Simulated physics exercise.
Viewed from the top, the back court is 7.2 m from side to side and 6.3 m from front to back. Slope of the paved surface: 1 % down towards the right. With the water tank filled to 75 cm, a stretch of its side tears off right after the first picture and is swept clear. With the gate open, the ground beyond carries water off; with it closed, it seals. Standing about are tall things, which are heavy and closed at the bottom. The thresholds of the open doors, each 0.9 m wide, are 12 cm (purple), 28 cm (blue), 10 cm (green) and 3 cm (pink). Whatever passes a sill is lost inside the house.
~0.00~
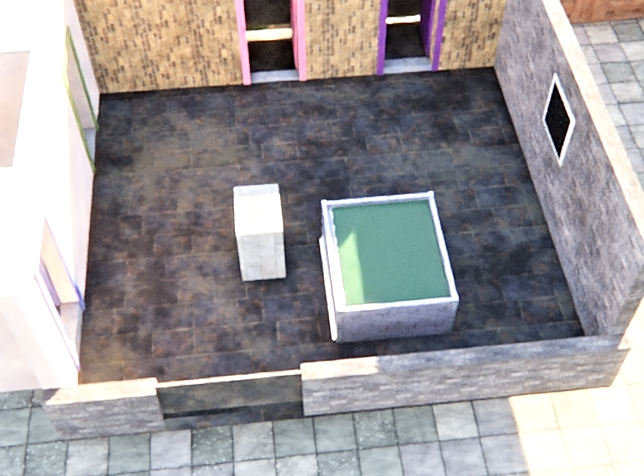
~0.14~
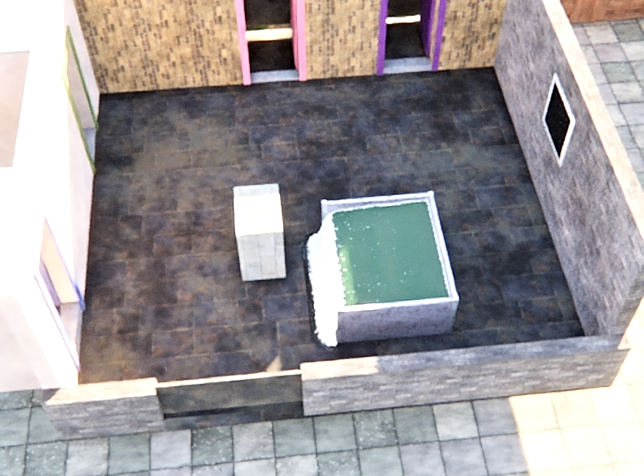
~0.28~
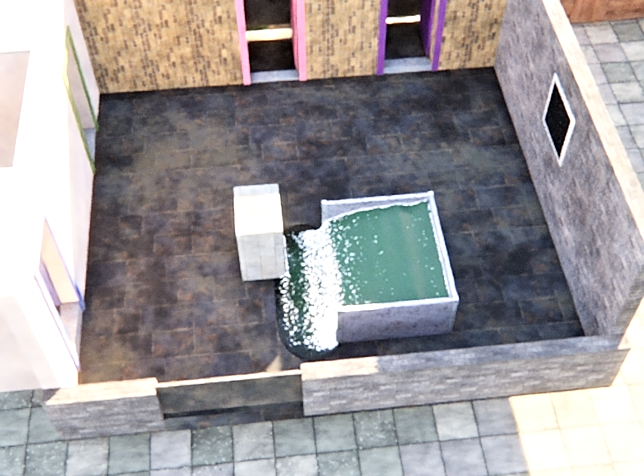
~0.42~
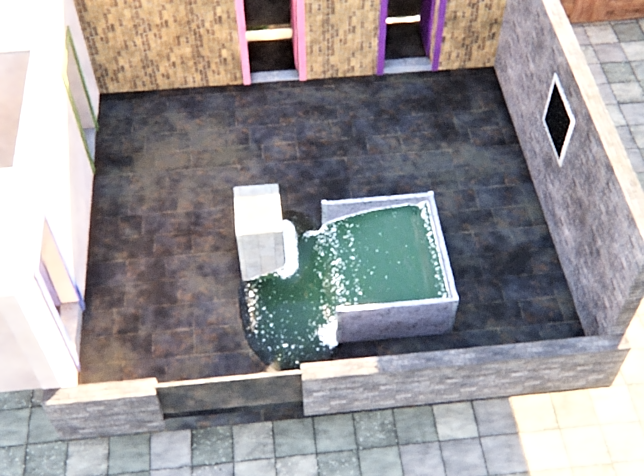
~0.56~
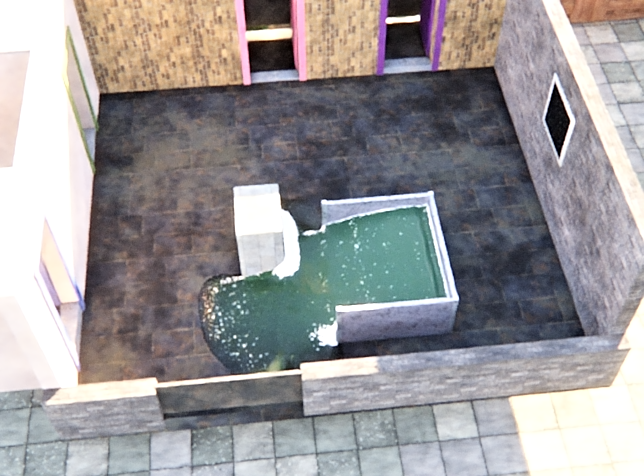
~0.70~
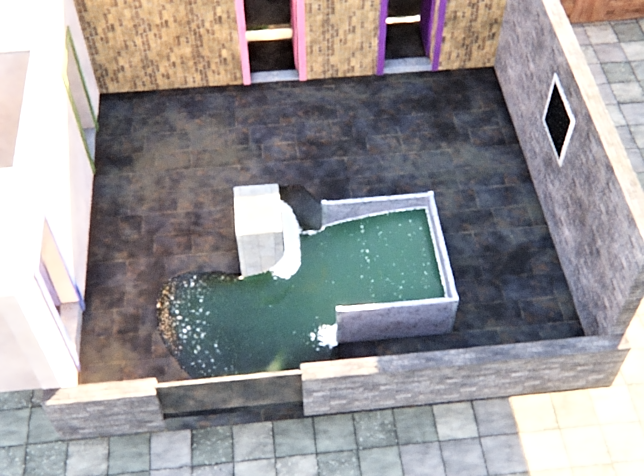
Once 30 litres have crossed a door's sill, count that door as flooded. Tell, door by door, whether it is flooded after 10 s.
Purple door - no; blue door - no; green door - no; pink door - yes.
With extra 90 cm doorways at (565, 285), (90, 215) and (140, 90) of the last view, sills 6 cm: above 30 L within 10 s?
Less, less, more.
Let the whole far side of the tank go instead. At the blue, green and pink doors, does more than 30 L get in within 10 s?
Then blue would come out on the low side, green on the low side and pink on the high side.
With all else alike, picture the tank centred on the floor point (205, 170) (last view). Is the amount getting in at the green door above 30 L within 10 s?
Well, green ends up beyond the mark.
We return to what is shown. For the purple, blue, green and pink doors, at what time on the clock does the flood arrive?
Times: Purple 2.6 seconds, blue 1.0 seconds, green 2.6 seconds, pink 2.0 seconds.
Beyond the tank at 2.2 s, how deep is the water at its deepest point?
About 43 cm at most.
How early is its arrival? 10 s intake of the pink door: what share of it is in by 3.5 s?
Estimate: Around 30 per cent.
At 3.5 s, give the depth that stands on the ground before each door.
In centimetres, the purple door has 6, the blue door 17, the green door 3 and the pink door 8.
After 1.4 s water covers 30 % of the floor and is deepest (40 cm) near (300, 264); purple door not reached, blue door 31 cm at the sill, 0 L in, green door not reached, pink door not reached.
After 2.2 s water covers 50 % of the floor and is deepest (43 cm) near (76, 411); purple door not reached, blue door 33 cm at the sill, 6 L in, green door not reached, pink door 6 cm at the sill, 0 L in.
After 3.5 s water covers 60 % of the floor and is deepest (22 cm) near (195, 377); purple door 6 cm at the sill, 0 L in, blue door 17 cm at the sill, 13 L in, green door 3 cm at the sill, 0 L in, pink door 8 cm at the sill, 34 L in.
After 6.0 s water covers 75 % of the floor and is deepest (14 cm) near (329, 79); purple door 2 cm at the sill, 0 L in, blue door 6 cm at the sill, 13 L in, green door 6 cm at the sill, 0 L in, pink door 10 cm at the sill, 66 L in.
After 10.0 s water covers 95 % of the floor and is deepest (12 cm) near (561, 271); purple door 5 cm at the sill, 0 L in, blue door 3 cm at the sill, 13 L in, green door 5 cm at the sill, 0 L in, pink door 5 cm at the sill, 106 L in.
